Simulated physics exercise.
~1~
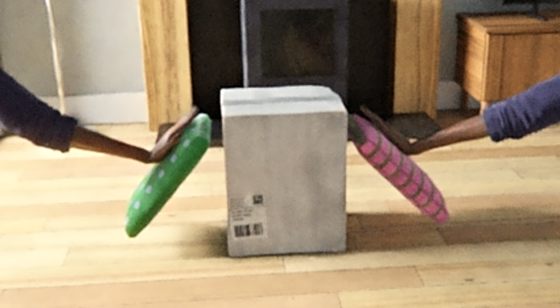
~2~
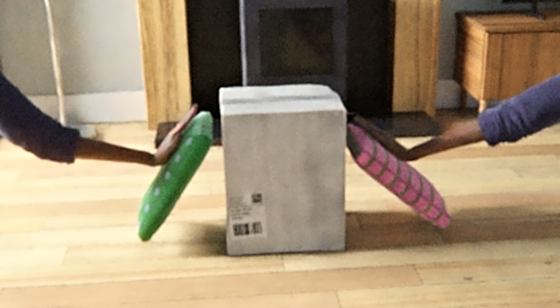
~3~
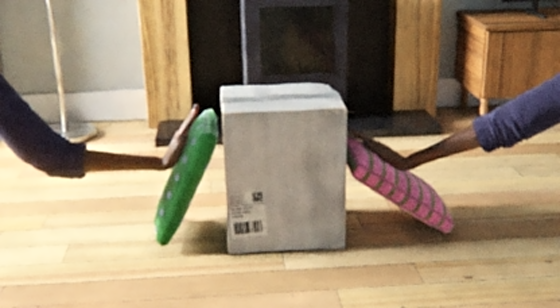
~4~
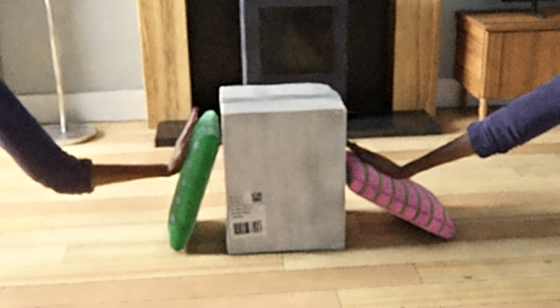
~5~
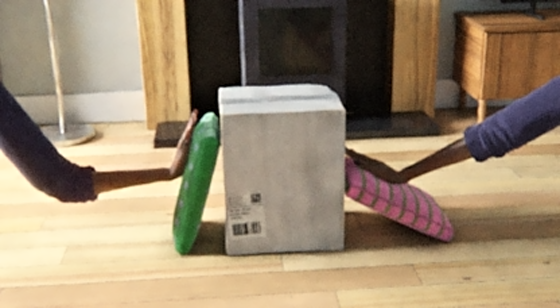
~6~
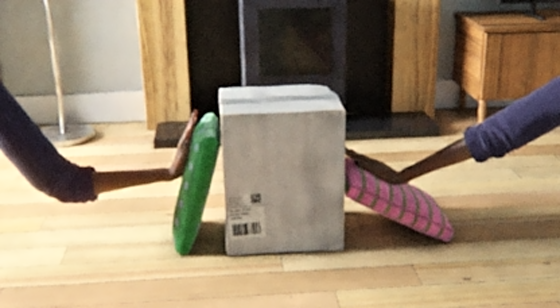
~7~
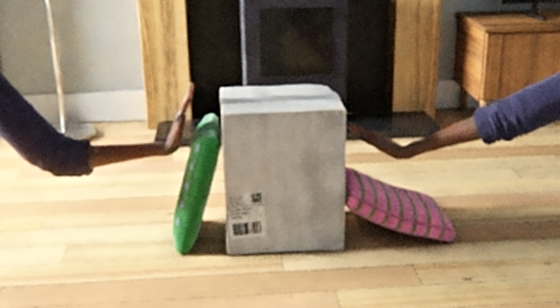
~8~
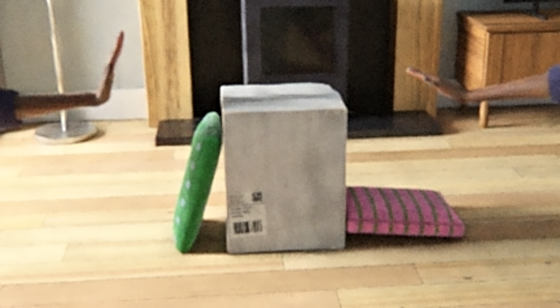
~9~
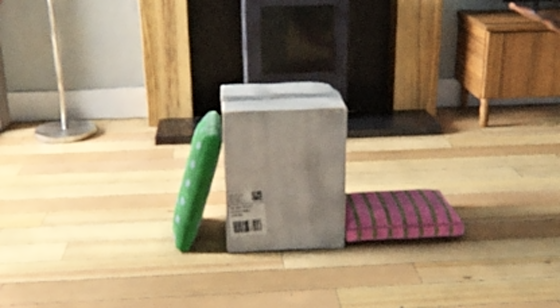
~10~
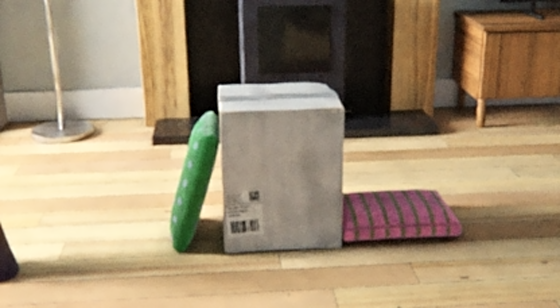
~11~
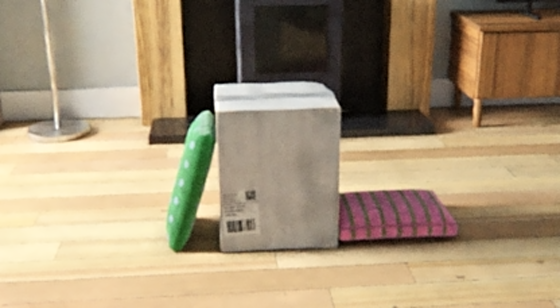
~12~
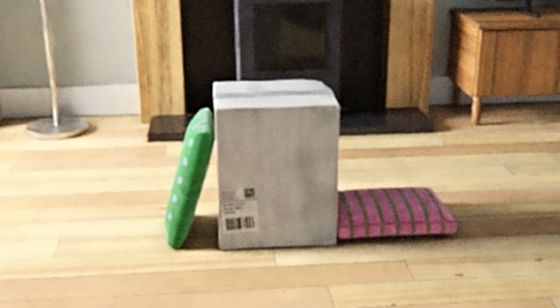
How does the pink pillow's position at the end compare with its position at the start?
At the start the pink pillow is held tilted, with its top edge against the right side of the box. By the end it is lower, lying flat on the floor beside the box.
